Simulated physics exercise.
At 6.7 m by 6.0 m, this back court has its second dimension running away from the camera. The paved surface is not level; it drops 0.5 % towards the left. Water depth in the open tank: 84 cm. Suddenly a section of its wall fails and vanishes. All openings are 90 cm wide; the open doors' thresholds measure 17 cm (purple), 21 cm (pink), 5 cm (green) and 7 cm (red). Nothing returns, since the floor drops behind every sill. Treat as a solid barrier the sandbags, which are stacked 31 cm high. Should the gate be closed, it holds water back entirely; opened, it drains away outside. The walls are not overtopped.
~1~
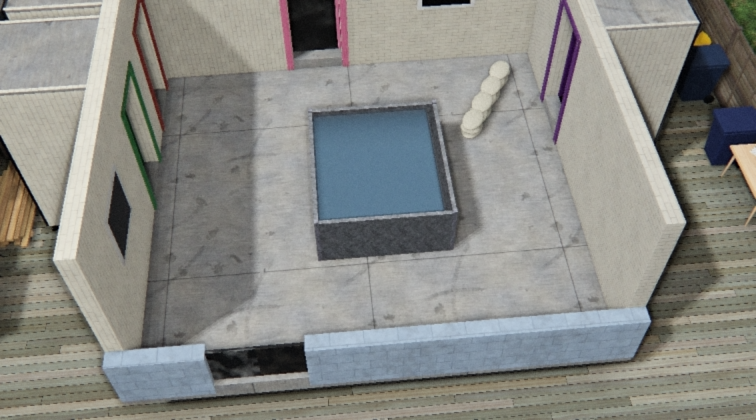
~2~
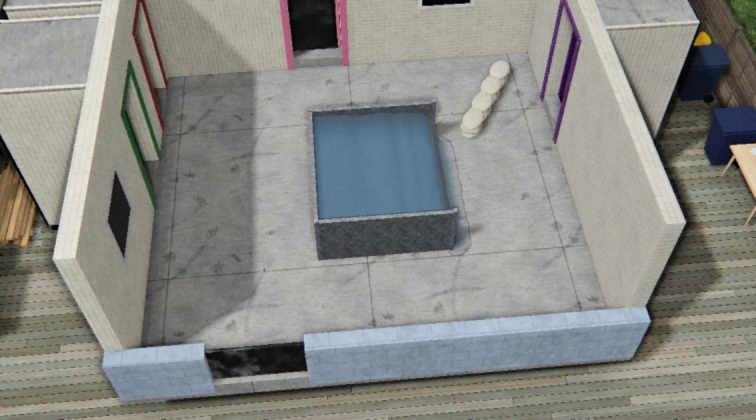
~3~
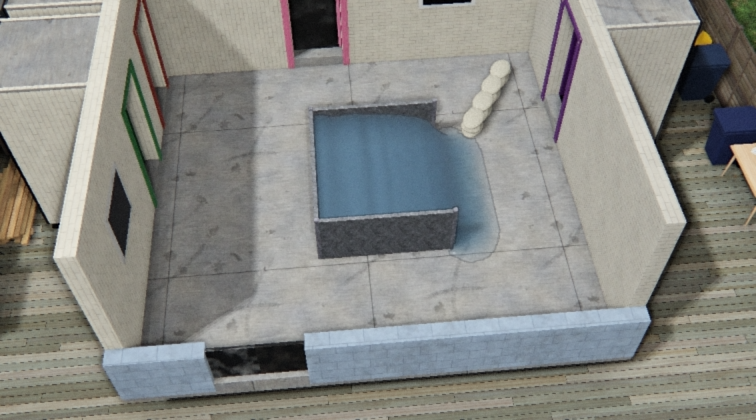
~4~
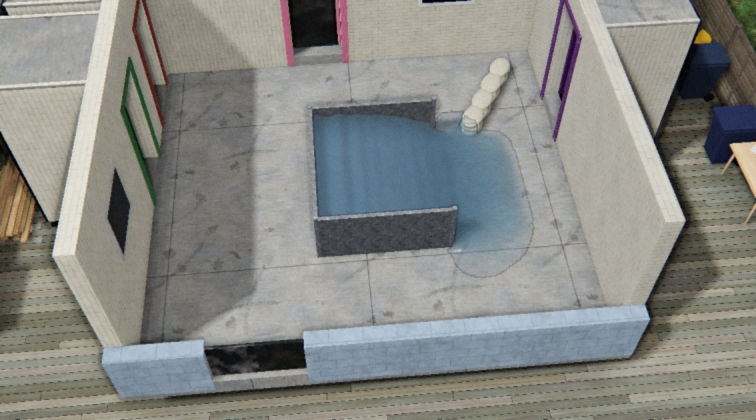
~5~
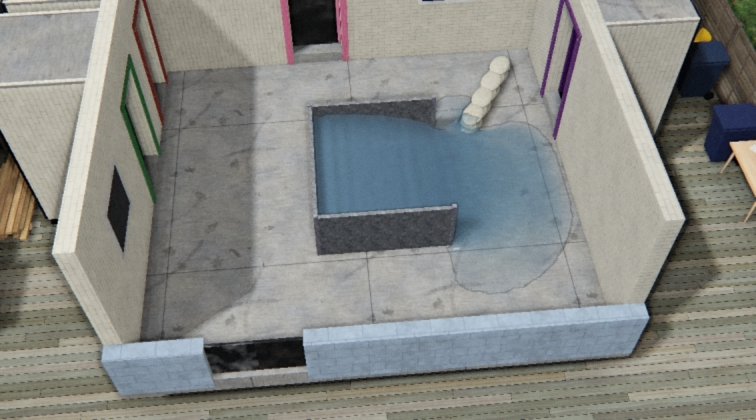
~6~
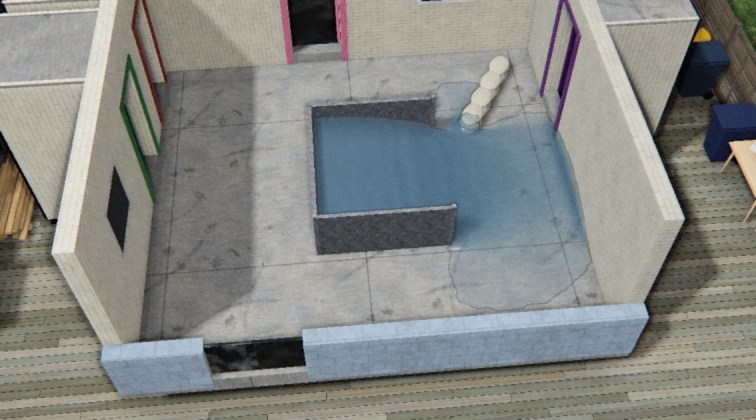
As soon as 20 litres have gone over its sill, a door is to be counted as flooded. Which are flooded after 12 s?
Outcome: The purple door breaches the limit. The pink door never breaches the limit. The green door breaches the limit. The red door breaches the limit.
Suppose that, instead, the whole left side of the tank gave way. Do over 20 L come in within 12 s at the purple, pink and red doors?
Compared with the limit, purple is lower, pink is lower and red is higher.
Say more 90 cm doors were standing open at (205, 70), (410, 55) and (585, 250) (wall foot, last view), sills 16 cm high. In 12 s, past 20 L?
Taking them in order, the first gets too little, the second too little and the third enough.
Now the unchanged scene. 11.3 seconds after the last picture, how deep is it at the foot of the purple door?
The depth comes to around 8.0 centimetres.
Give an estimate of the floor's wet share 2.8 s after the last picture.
Roughly 60 % of the floor is wet.
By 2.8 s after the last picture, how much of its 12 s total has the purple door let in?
Some 80 per cent by then.
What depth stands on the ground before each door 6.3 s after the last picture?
Centimetres: Purple 10 / pink 6 / green 12 / red 14.
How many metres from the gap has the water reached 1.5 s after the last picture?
Some 3.8 m out.
Then, 0.7 s after the last picture water covers 30 % of the floor and is deepest (59 cm) near (565, 176); purple door 32 cm at the sill, 26 L in, pink door not reached, green door not reached, red door not reached.
Then, 1.5 s after the last picture water covers 35 % of the floor and is deepest (55 cm) near (612, 330); purple door 29 cm at the sill, 81 L in, pink door not reached, green door not reached, red door not reached.
Then, 2.8 s after the last picture water covers 60 % of the floor and is deepest (39 cm) near (527, 51); purple door 24 cm at the sill, 116 L in, pink door 5 cm at the sill, 0 L in, green door not reached, red door not reached.
Then, 6.3 s after the last picture water covers 95 % of the floor and is deepest (17 cm) near (229, 362); purple door 10 cm at the sill, 141 L in, pink door 6 cm at the sill, 0 L in, green door 12 cm at the sill, 79 L in, red door 14 cm at the sill, 57 L in.
Then, 11.3 s after the last picture water covers 95 % of the floor and is deepest (14 cm) near (167, 82); purple door 8 cm at the sill, 142 L in, pink door 8 cm at the sill, 0 L in, green door 9 cm at the sill, 110 L in, red door 12 cm at the sill, 151 L in.
